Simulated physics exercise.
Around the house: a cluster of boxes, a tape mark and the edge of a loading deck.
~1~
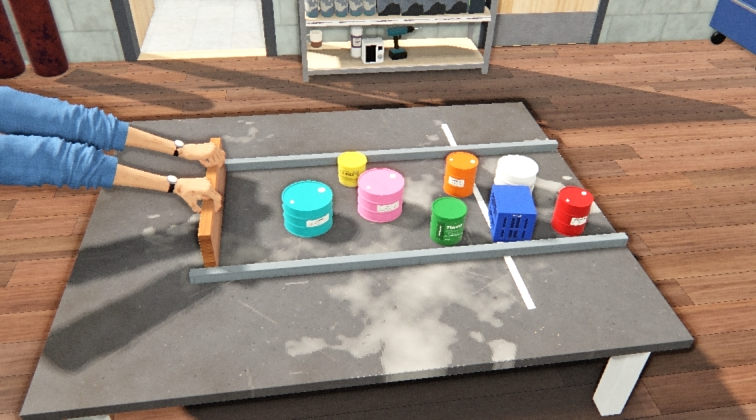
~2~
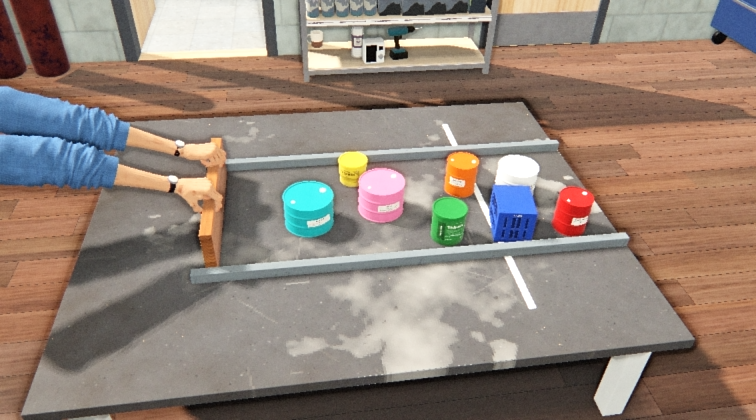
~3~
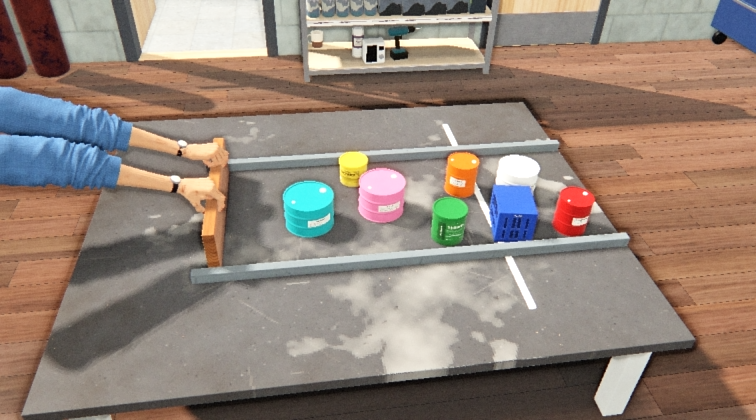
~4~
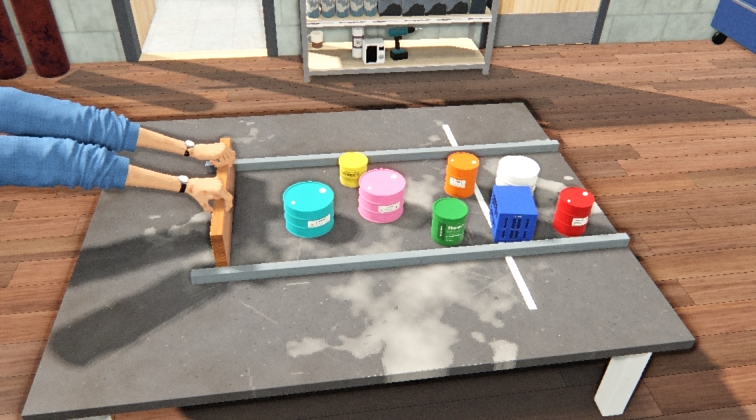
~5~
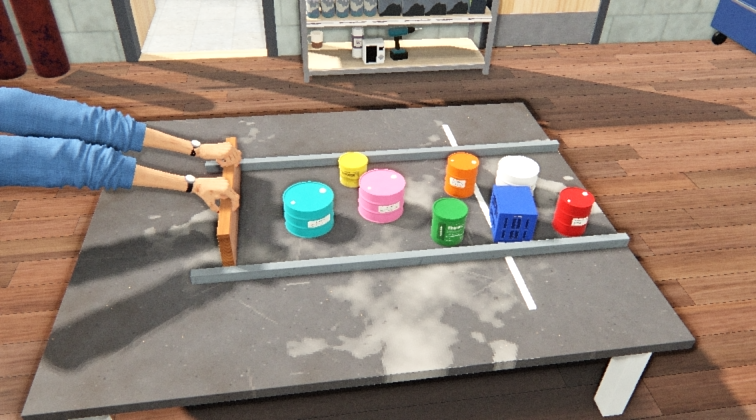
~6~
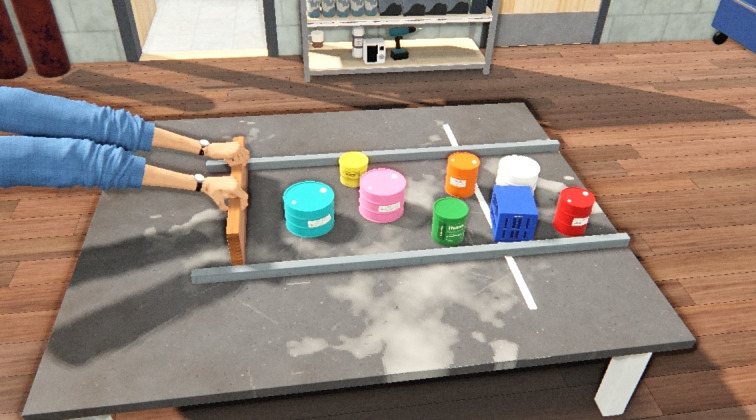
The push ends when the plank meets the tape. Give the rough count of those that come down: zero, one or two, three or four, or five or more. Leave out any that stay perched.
As it turns out, the number that fall off is zero.
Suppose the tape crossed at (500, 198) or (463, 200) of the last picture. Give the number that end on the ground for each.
Try by try, 0 and 0.
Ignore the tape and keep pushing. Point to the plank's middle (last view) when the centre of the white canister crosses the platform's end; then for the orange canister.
For the white canister at (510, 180), for the orange canister at (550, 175).
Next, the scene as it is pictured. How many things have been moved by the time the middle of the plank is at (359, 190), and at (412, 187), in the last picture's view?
First 3, then 4.
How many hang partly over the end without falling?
Overhanging: 0.
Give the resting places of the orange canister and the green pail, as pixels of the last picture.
Near (513, 149) and (515, 218).
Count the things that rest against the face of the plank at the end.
It touches 3.
A little later, none off yet; red canister at rest near (573, 212); white canister at rest near (517, 179); blue crate at rest near (513, 214).
When it is over, the number that fall off is zero.
